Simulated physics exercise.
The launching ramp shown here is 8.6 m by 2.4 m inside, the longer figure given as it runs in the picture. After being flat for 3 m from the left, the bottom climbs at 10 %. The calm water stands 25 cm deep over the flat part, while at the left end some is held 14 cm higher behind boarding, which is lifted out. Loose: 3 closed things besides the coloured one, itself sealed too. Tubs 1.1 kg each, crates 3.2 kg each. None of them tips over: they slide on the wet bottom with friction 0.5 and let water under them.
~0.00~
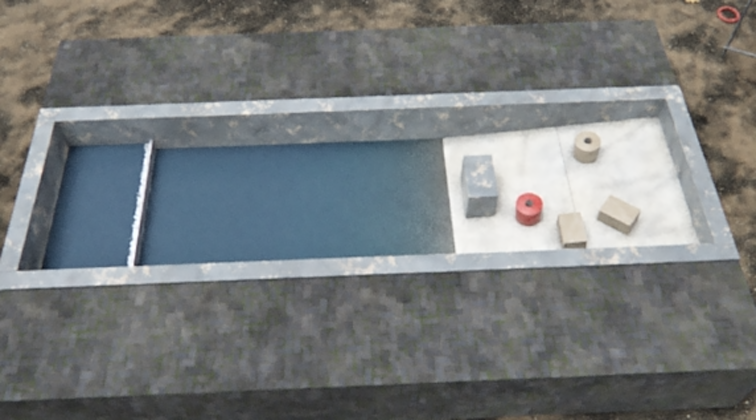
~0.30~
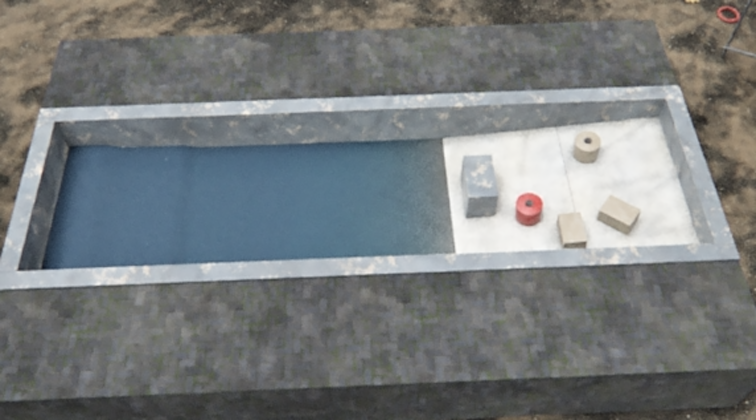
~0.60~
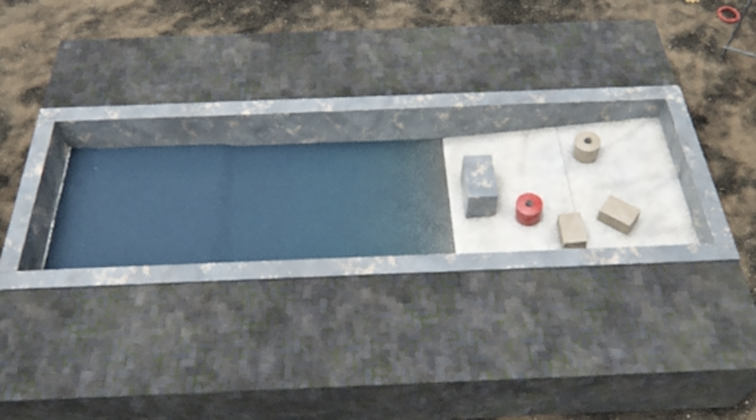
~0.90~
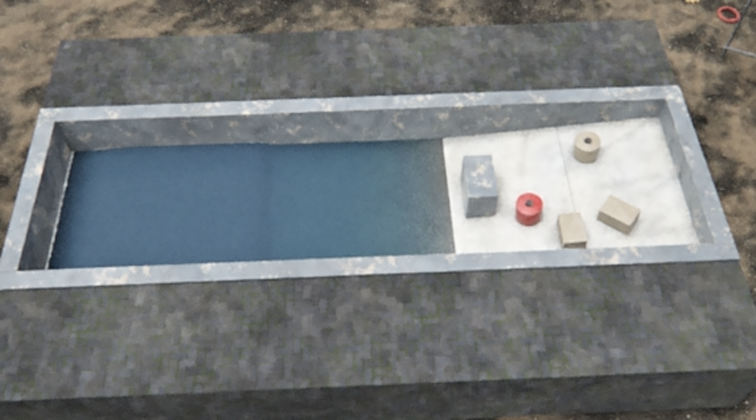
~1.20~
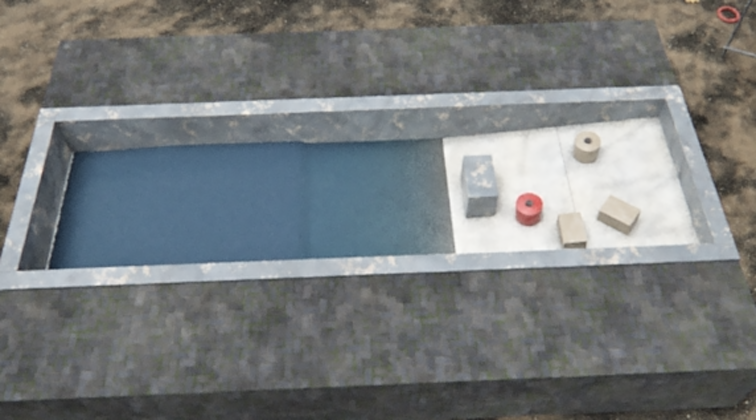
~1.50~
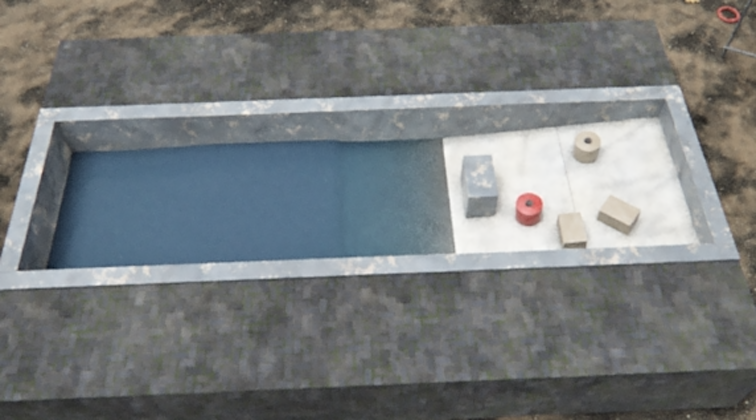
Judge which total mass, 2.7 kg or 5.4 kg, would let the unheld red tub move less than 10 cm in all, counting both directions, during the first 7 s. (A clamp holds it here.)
Heavier one only.
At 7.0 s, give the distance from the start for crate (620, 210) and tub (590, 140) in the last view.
The first is 0 cm from its start, the second 0 cm.
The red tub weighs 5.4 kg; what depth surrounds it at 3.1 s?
0 cm, roughly.
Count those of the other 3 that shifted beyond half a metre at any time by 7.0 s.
Count: 0.
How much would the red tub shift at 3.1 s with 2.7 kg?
I'd put it at about 0 cm.
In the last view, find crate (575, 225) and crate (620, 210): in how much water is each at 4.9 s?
Depths: Near 2 cm, then near 0 cm.
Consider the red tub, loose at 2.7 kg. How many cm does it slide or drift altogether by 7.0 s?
All together it comes to about 120 cm.
After 2.1 s the red tub would be 0 cm from its start with 2.7 kg and 0 cm from its start with 5.4 kg; 0 cm of water round it then.
After 3.1 s the red tub would be 0 cm from its start with 2.7 kg and 0 cm from its start with 5.4 kg; 0 cm of water round it then.
After 4.9 s the red tub would be 11 cm from its start with 2.7 kg and 0 cm from its start with 5.4 kg; 3 cm of water round it then.
After 7.0 s the red tub would be 103 cm from its start with 2.7 kg and 0 cm from its start with 5.4 kg; 1 cm of water round it then.
